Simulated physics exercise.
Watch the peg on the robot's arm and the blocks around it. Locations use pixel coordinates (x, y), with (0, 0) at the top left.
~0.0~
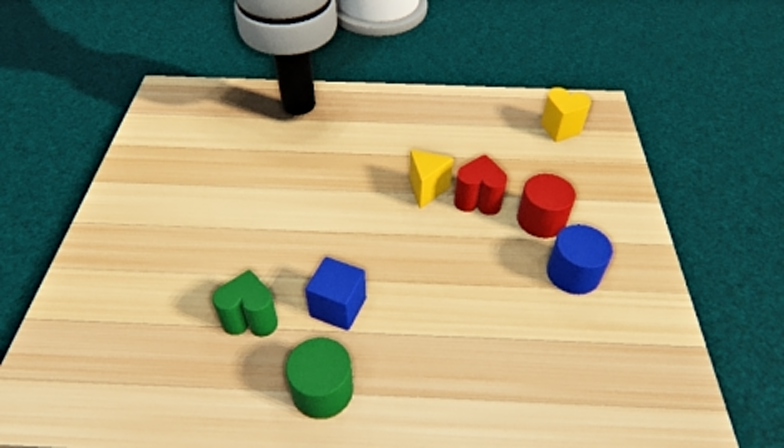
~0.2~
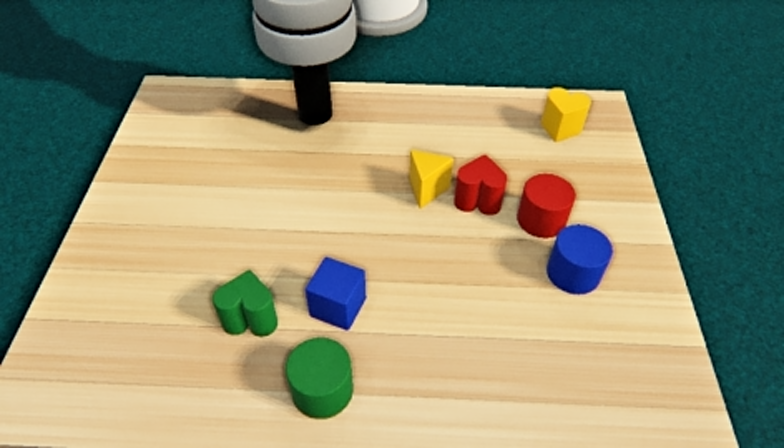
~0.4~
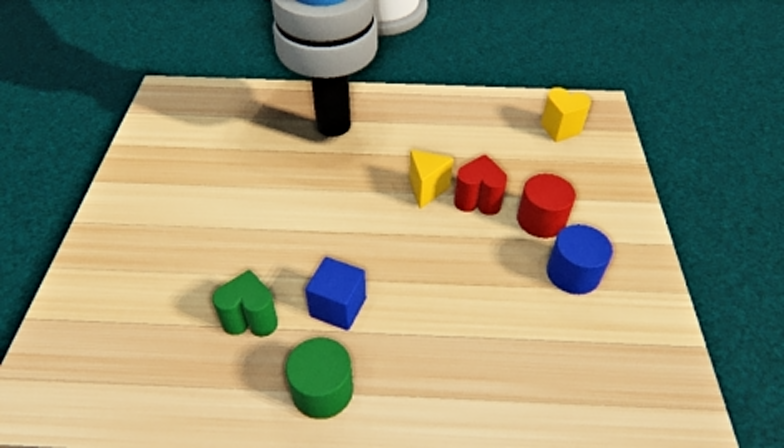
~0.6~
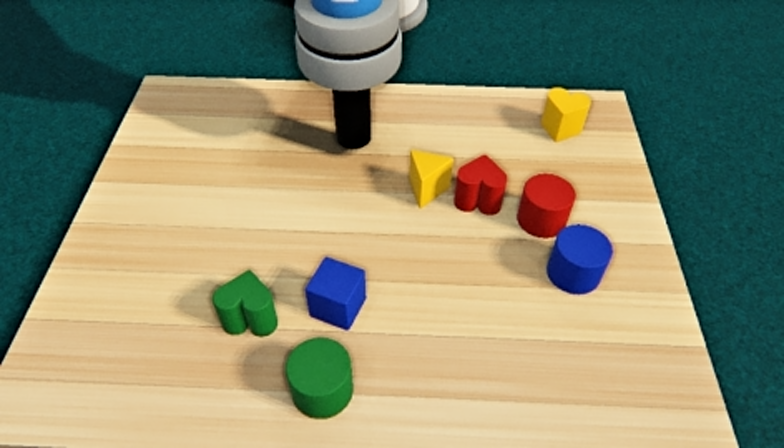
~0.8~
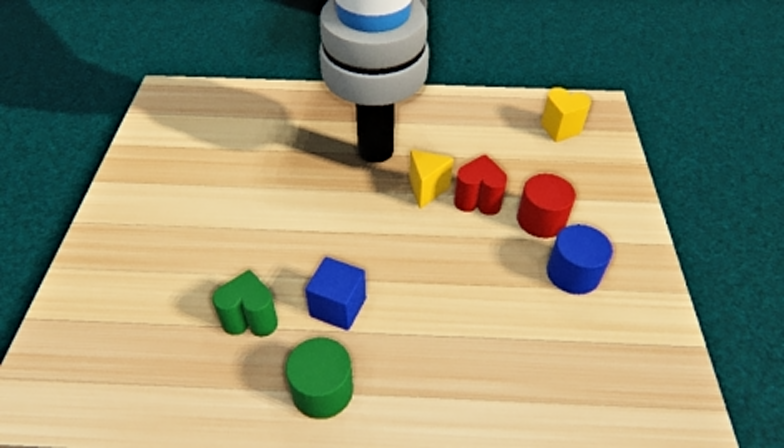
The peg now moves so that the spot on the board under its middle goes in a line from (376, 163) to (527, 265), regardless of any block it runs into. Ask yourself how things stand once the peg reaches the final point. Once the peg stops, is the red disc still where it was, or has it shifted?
Displaced, by a centimetre or more.
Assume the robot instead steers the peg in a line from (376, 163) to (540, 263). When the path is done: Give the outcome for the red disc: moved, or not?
It will be nudged away from its spot.
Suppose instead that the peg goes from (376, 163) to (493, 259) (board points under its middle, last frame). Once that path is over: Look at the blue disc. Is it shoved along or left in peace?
That block is not shifted.
What follows on the original path. One third of the way, peg at (423, 182); yellow triangular block at (456, 174), turned 30° clockwise; red heart-shaped block at (502, 181), turned 25° anticlockwise; red disc at (554, 191).
Two thirds of the way, peg at (474, 216); yellow triangular block at (508, 217), turned 35° clockwise; red heart-shaped block at (521, 192), turned 90° anticlockwise; red disc at (566, 191).
At the end, peg at (530, 254); yellow triangular block at (560, 262), turned 65° clockwise; red heart-shaped block at (523, 192), turned 100° anticlockwise; red disc at (566, 191); blue disc at (602, 254).
